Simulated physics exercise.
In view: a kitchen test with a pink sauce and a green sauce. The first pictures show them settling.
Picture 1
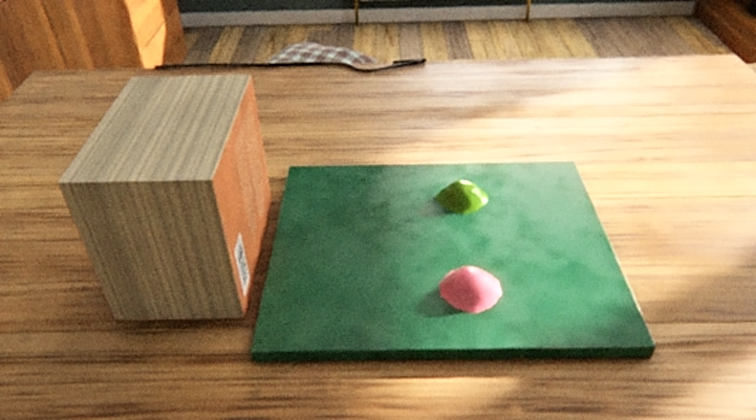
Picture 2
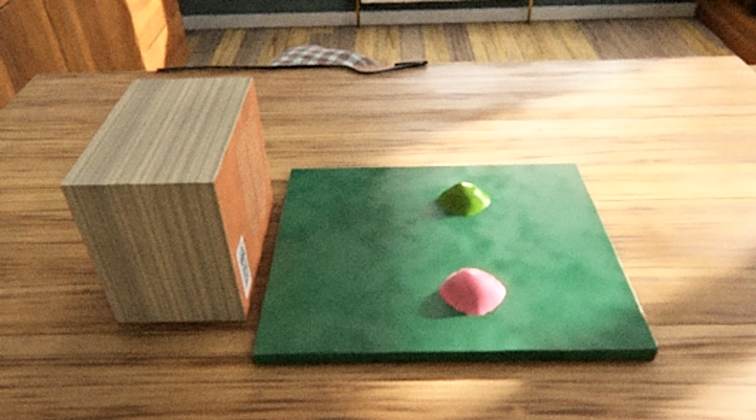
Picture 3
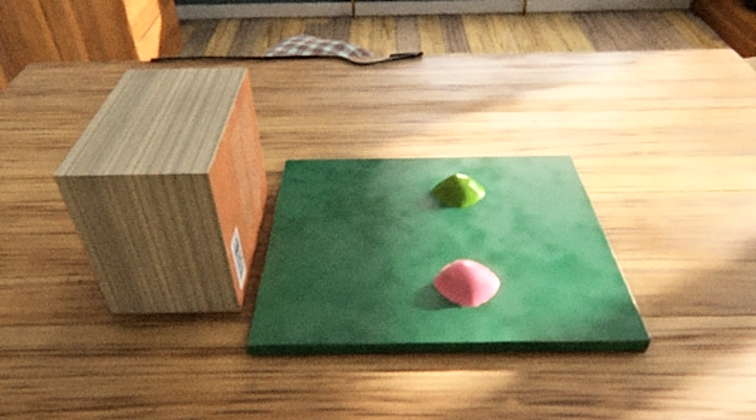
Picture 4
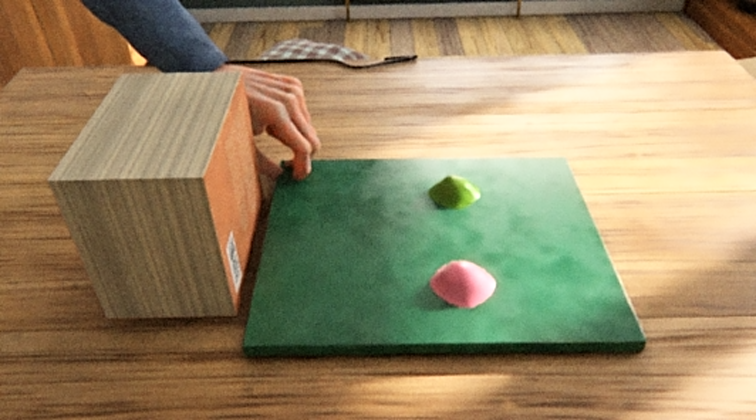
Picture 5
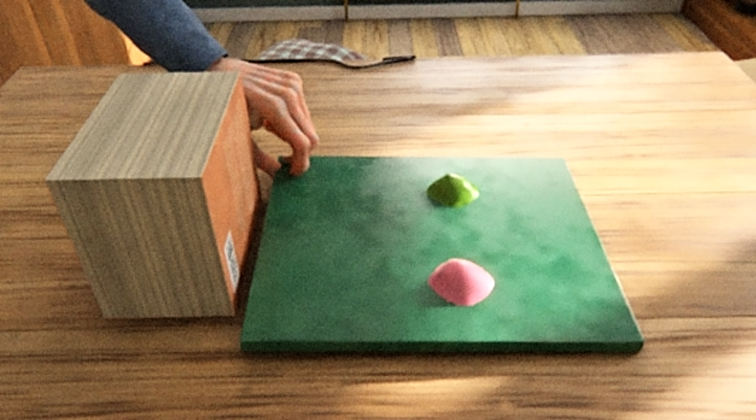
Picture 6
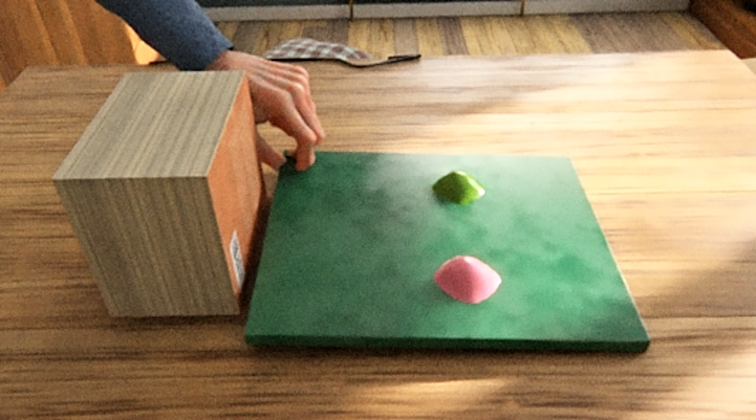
At the start, a mound of pink sauce and a mound of green sauce sit on a flat green baking sheet beside a thick book on a wooden table. A hand then reaches in from behind the book, grips the sheet's far left corner and raises it very slightly, while both mounds keep their places.
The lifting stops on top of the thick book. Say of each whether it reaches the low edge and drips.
The pink sauce? It stays put. The green sauce stays put.
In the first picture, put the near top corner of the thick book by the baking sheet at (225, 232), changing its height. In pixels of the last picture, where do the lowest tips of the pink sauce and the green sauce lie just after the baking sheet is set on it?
First about (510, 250), second about (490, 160).
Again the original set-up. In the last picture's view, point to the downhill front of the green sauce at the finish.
In the last picture it reaches roughly pixel (506, 147).
Soon after, slope about 30°; the pink sauce has not moved; the green sauce has not moved.
Later, the pink sauce has not moved; the green sauce has not moved.
In the end, slope about 30°; the pink sauce has not moved; the green sauce has not moved.
